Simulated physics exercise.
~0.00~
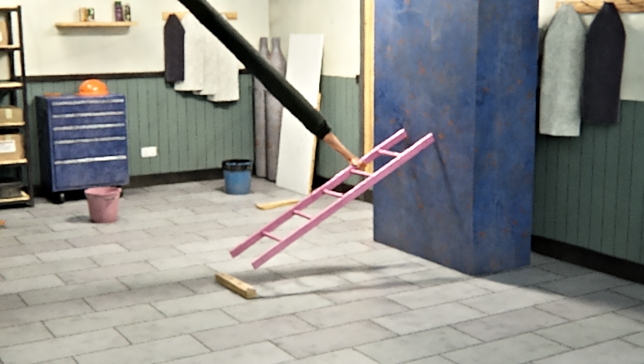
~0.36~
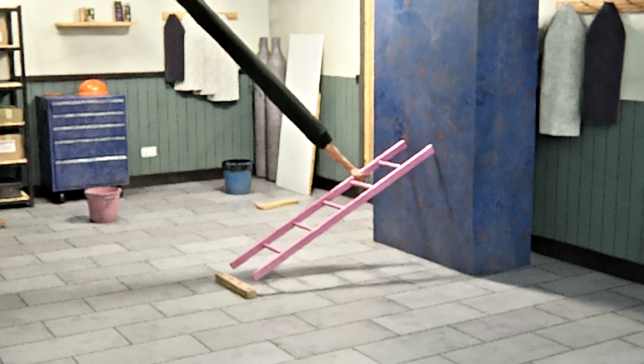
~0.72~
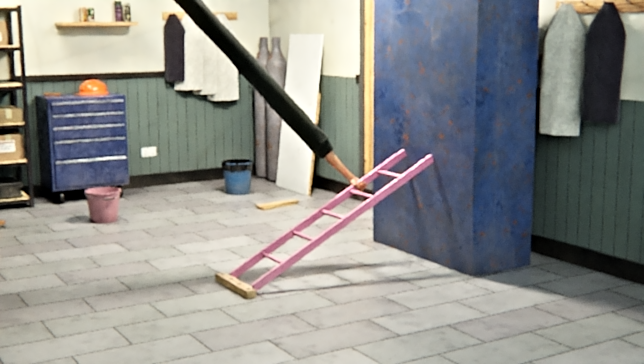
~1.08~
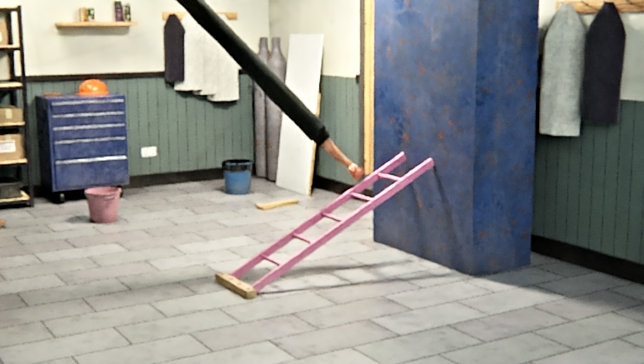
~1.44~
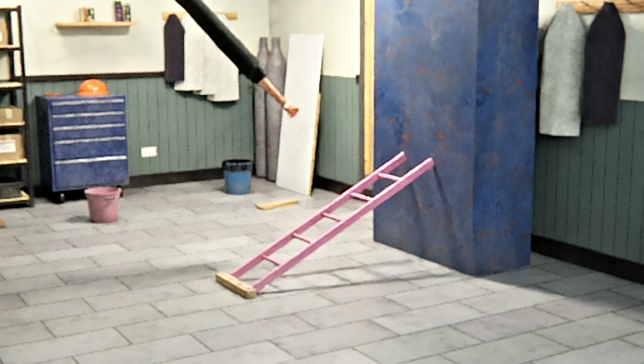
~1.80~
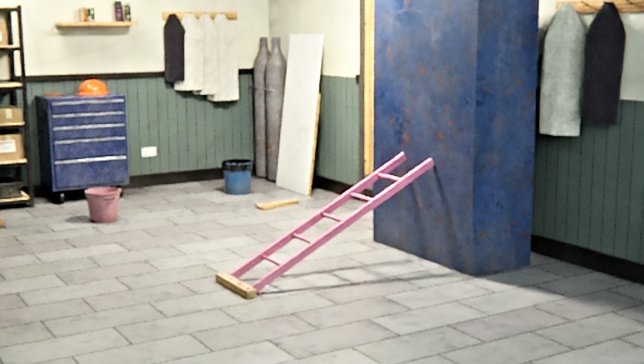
A pink ladder-like rack was lowered by a hand against a blue pillar until its foot settled by a wooden strip on the tiled floor; the hand let go and withdrew, and the rack stayed leaning there.
